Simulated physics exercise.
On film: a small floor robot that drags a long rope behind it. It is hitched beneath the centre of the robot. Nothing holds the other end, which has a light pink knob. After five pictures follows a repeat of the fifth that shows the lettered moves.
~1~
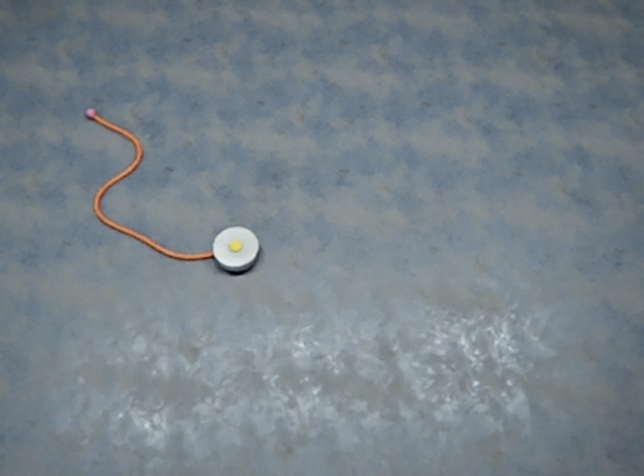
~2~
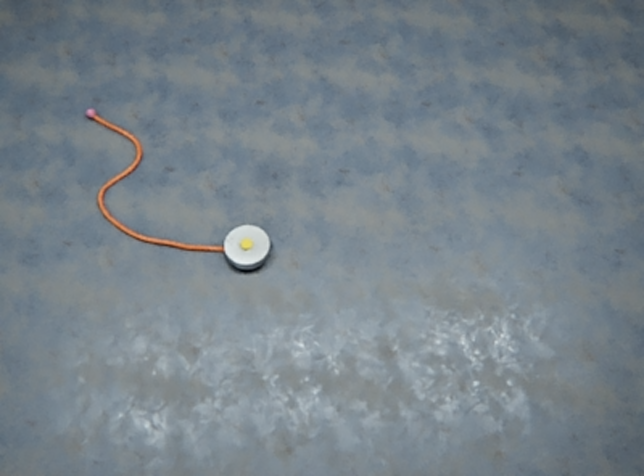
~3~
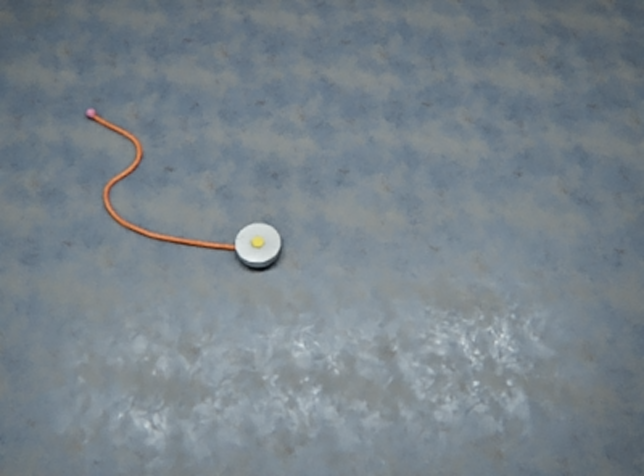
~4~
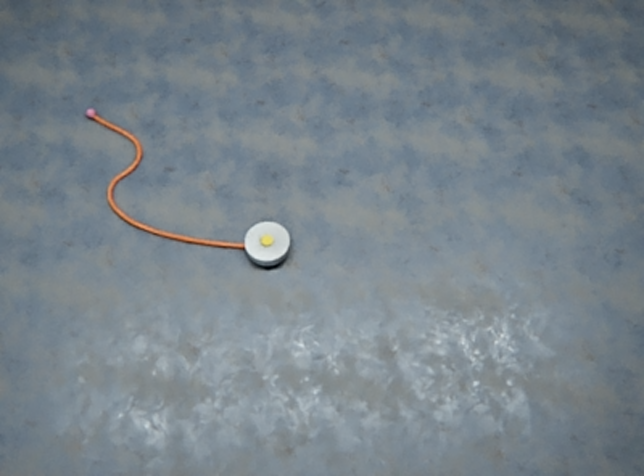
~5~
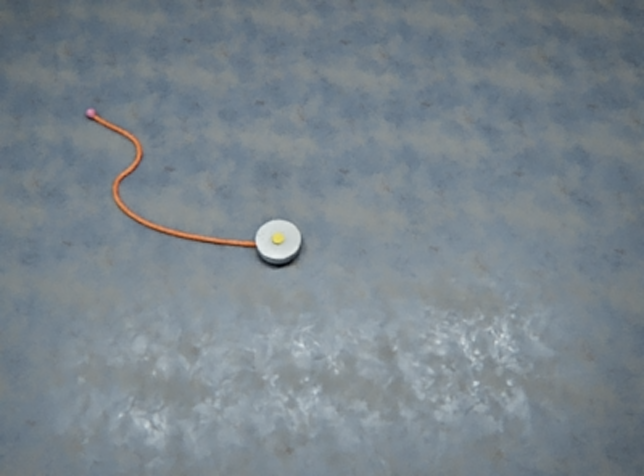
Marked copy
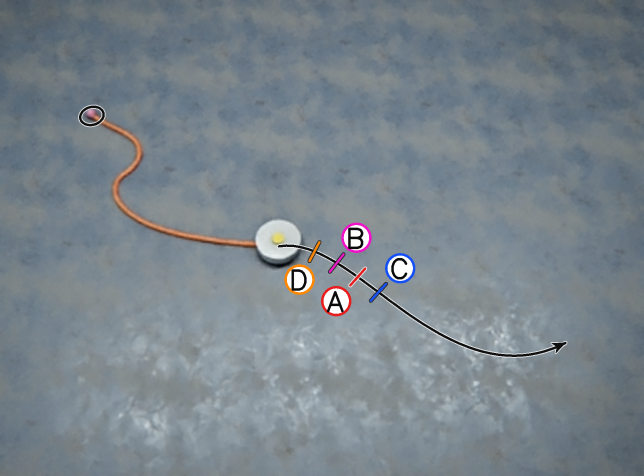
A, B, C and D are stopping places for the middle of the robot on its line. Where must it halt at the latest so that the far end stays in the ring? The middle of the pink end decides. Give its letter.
It can go as far as B.
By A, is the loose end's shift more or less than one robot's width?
Less.
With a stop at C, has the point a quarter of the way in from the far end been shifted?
Yes.
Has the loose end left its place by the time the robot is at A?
Yes.
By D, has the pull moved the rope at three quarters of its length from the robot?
No.
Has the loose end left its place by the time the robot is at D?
By then, no.
On the marked copy, A at (358, 277); B at (337, 263); C at (378, 292); D at (314, 252); the ring at (92, 116); the route from (279, 246) via (412, 317) to (566, 343).
Following B. Soon after the start, robot (301, 243), middle of the rope (145, 211), free end (91, 113).
Later, robot (321, 251), middle of the rope (167, 209), free end (91, 113).
In the end, robot (337, 259), middle of the rope (188, 205), free end (93, 115); the free end is still in its ring.
As for the rest, A drags the free end to (106, 124); C drags the free end to (120, 137); D is safe but short.
